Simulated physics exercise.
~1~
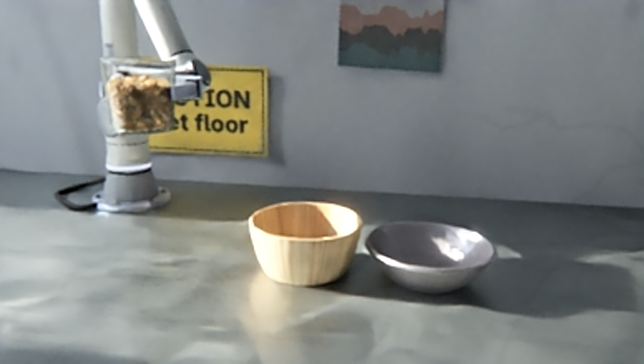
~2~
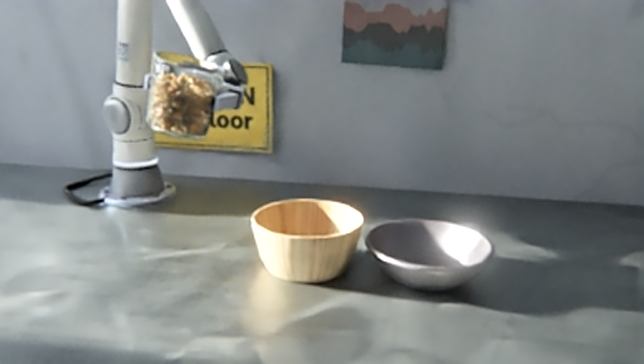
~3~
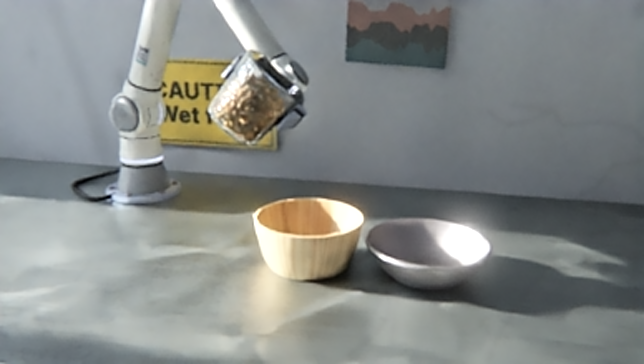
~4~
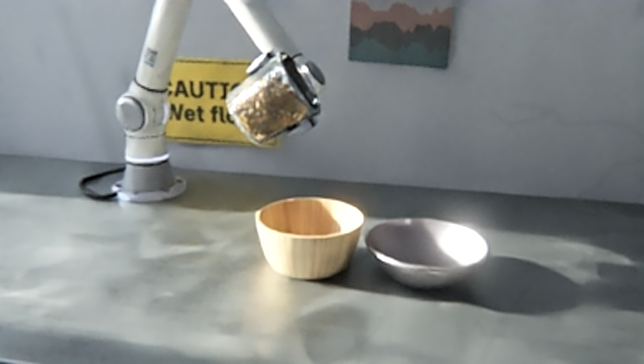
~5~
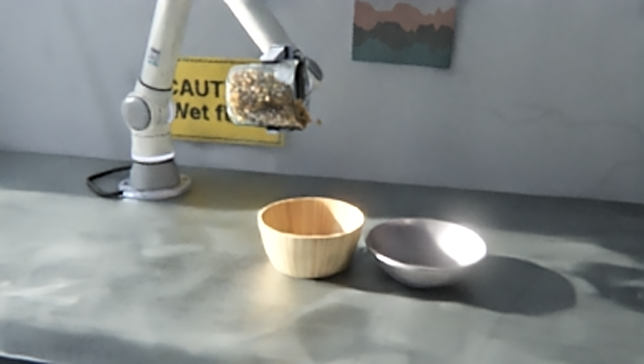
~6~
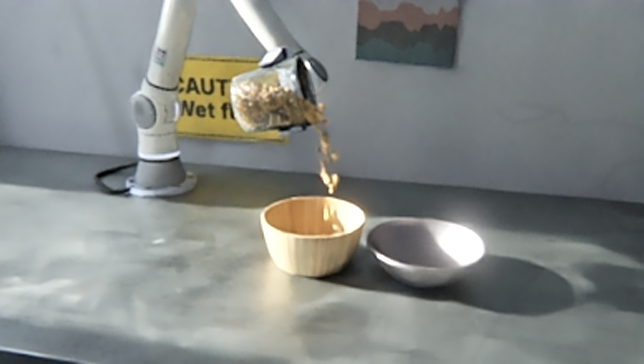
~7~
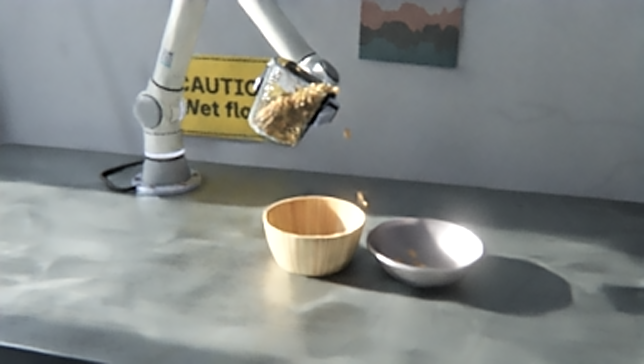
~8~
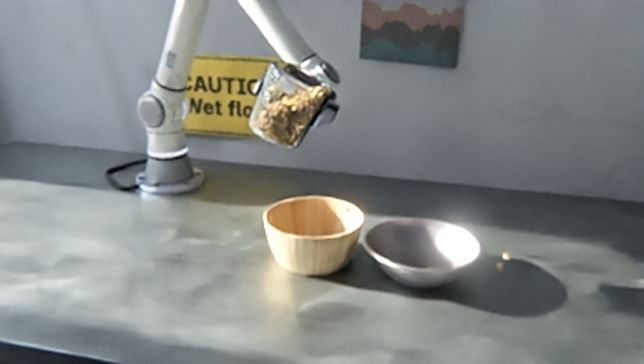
On a dark grey tabletop in front of a grey wall with a yellow caution sign, a wooden bowl and a shallow metal bowl sit side by side. At the left, a robot arm holds a clear beaker filled with small tan chickpeas. The arm carries the beaker to the right, leaning it, then tips it onto its side. A thin stream of chickpeas falls toward the wooden bowl. The beaker then swings partly back up, and a few stragglers drop near the metal bowl. At the end, the beaker hangs tilted, still holding most of its load, with a few stray pieces visible just beyond the metal bowl.
